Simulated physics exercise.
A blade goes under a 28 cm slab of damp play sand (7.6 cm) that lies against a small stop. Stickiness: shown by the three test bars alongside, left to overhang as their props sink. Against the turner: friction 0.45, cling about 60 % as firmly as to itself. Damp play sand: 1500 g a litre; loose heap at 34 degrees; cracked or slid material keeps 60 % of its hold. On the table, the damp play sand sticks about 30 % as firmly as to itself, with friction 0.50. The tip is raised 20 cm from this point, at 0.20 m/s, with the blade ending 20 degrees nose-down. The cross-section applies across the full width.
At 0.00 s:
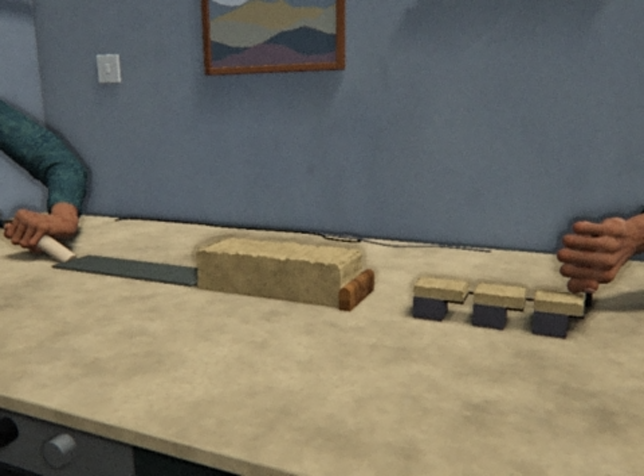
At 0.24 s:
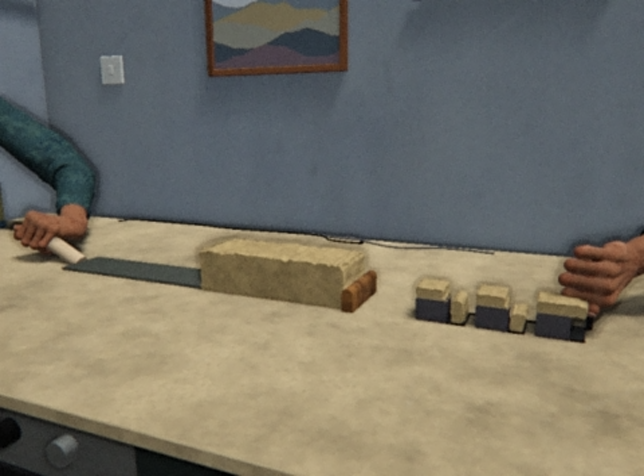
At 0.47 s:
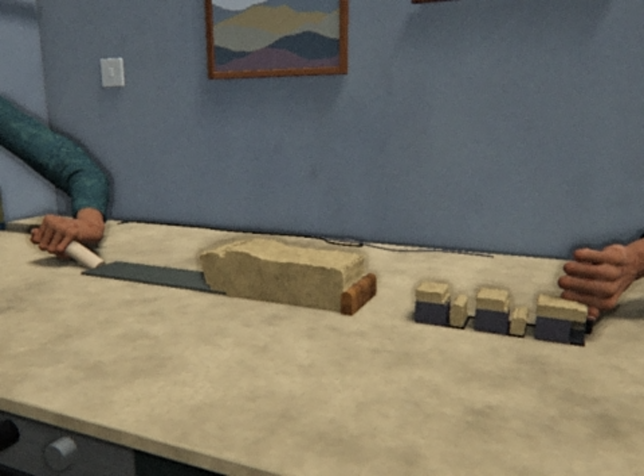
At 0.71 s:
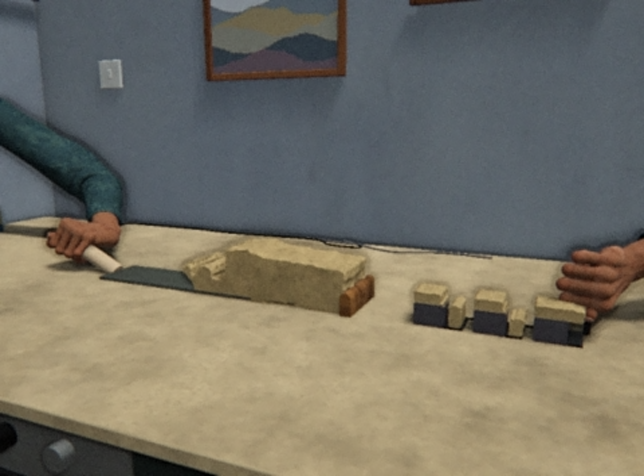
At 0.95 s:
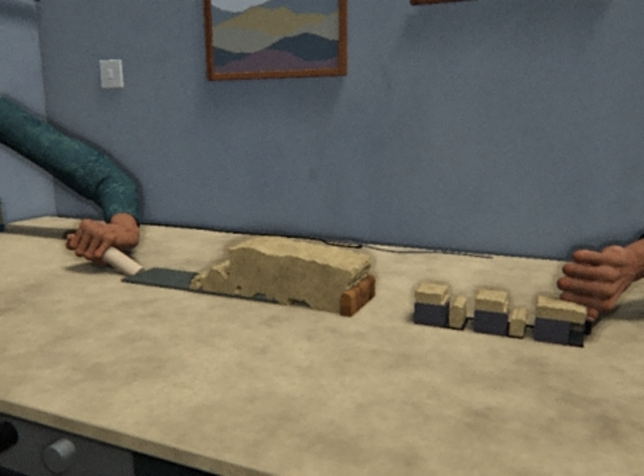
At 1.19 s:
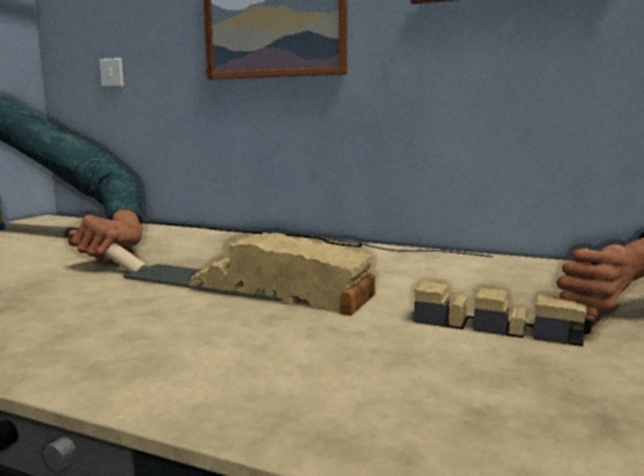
A hand pushes a flat blade rightward under a slab of damp sand resting against a small stop, after the overhanging ends of test bars break and drop; the slab's left end crumbles as the blade advances, then slows.
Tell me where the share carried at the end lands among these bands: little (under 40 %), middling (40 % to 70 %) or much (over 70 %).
It lands in the band middling.
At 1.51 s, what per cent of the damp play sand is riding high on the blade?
Share at that time: About 16 %.
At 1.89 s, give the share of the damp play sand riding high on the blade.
Value: Near 50 %.
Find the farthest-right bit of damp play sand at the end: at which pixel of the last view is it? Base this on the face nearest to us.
You'll find it somewhere near (412, 314) on the near face.
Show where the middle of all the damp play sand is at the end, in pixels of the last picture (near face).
Near face, approx. (286, 219).
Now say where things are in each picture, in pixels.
The first frame shows handle end of the blade at (51, 267), not yet moved; crest of the damp play sand at (258, 256); drop of the bar ends 0, 0, 0 (left to right).
The second frame shows handle end of the blade at (62, 269), moved 2.0 cm; crest of the damp play sand at (222, 253); drop of the bar ends 3.5 cm, 3.5 cm, 0 (left to right).
The third frame shows handle end of the blade at (81, 274), moved 7.5 cm; crest of the damp play sand at (241, 252); drop of the bar ends 3.5 cm, 3.6 cm, 2 mm (left to right).
The fourth frame shows handle end of the blade at (99, 278), moved 13 cm; crest of the damp play sand at (240, 250); drop of the bar ends 3.5 cm, 3.6 cm, 2 mm (left to right).
The fifth frame shows handle end of the blade at (121, 281), moved 18 cm; crest of the damp play sand at (247, 248); drop of the bar ends 3.5 cm, 3.6 cm, 2 mm (left to right).
The sixth frame shows handle end of the blade at (123, 277), moved 19 cm; crest of the damp play sand at (247, 244); drop of the bar ends 3.5 cm, 3.6 cm, 2 mm (left to right).
After 1.51 s, the tip is 6.8 cm up.
After 1.89 s, the tip is 14 cm up.
After 2.27 s, the tip is 20 cm up and 49 % is riding high on the blade.
After 2.65 s, the tip is 20 cm up and 49 % is riding high on the blade.
After 2.80 s, the tip is 20 cm up and 49 % is riding high on the blade.
